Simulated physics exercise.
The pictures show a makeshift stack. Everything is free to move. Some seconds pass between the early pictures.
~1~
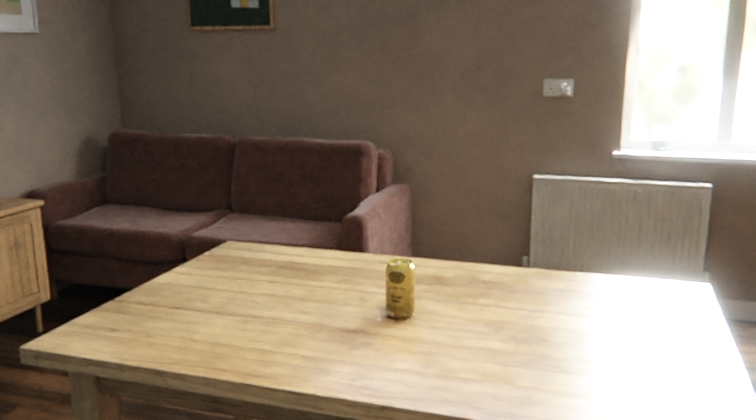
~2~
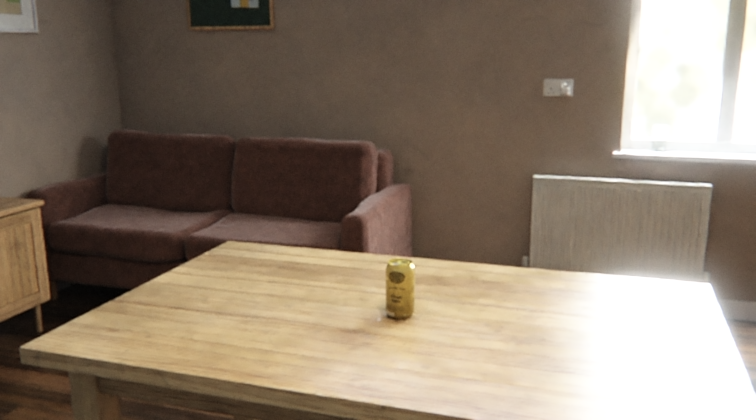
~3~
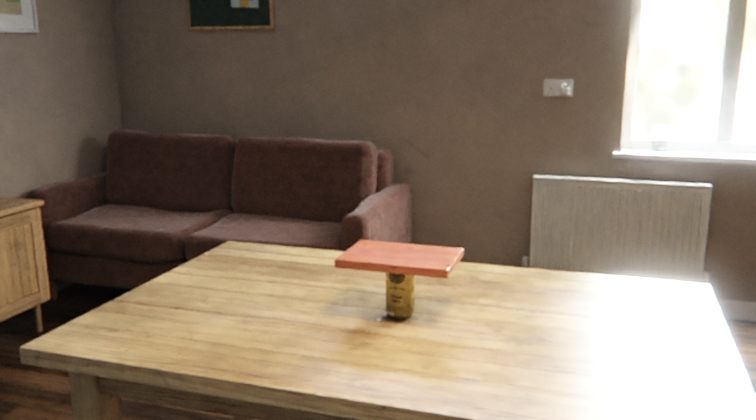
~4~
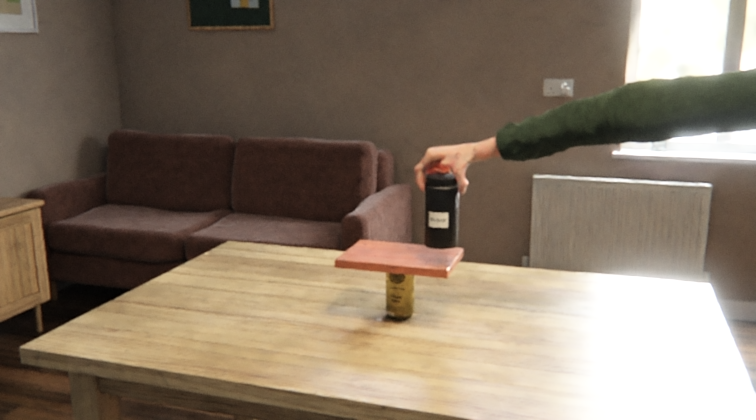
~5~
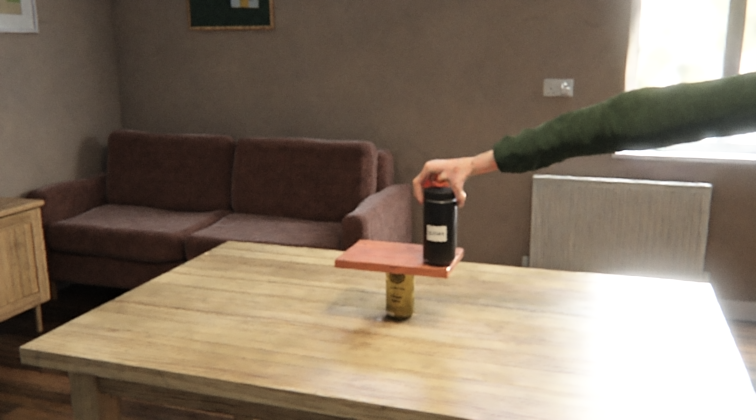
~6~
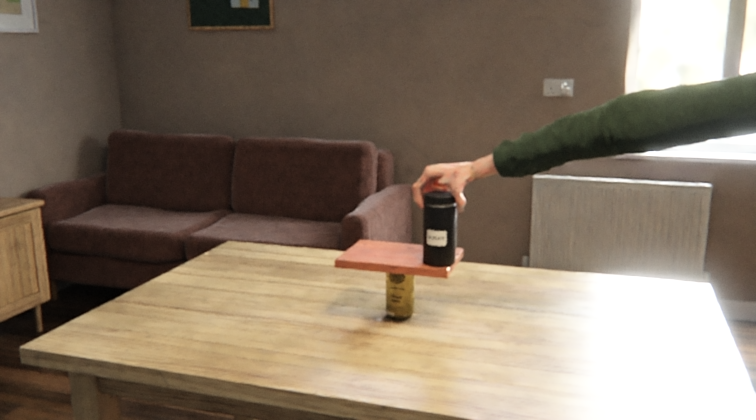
A gold can stood alone on a wooden table, then an orange board lay balanced across its top. A hand in a green sleeve lowered a black jar onto the board's right side and kept holding it.
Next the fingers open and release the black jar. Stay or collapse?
The stack loses its balance.
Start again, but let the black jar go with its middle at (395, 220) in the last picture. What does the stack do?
Then it keeps its balance.
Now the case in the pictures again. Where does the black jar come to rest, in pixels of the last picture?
Near (477, 325).
Then, 0.40 s after the last picture, black jar now fallen; orange board tipped 74° from how it was.
Then, 0.70 s after the last picture, orange board on its side.
At rest, fallen, orange board and black jar; yellow can in place. Seen from the same camera at the end, black jar near (478, 325). The stack comes apart.
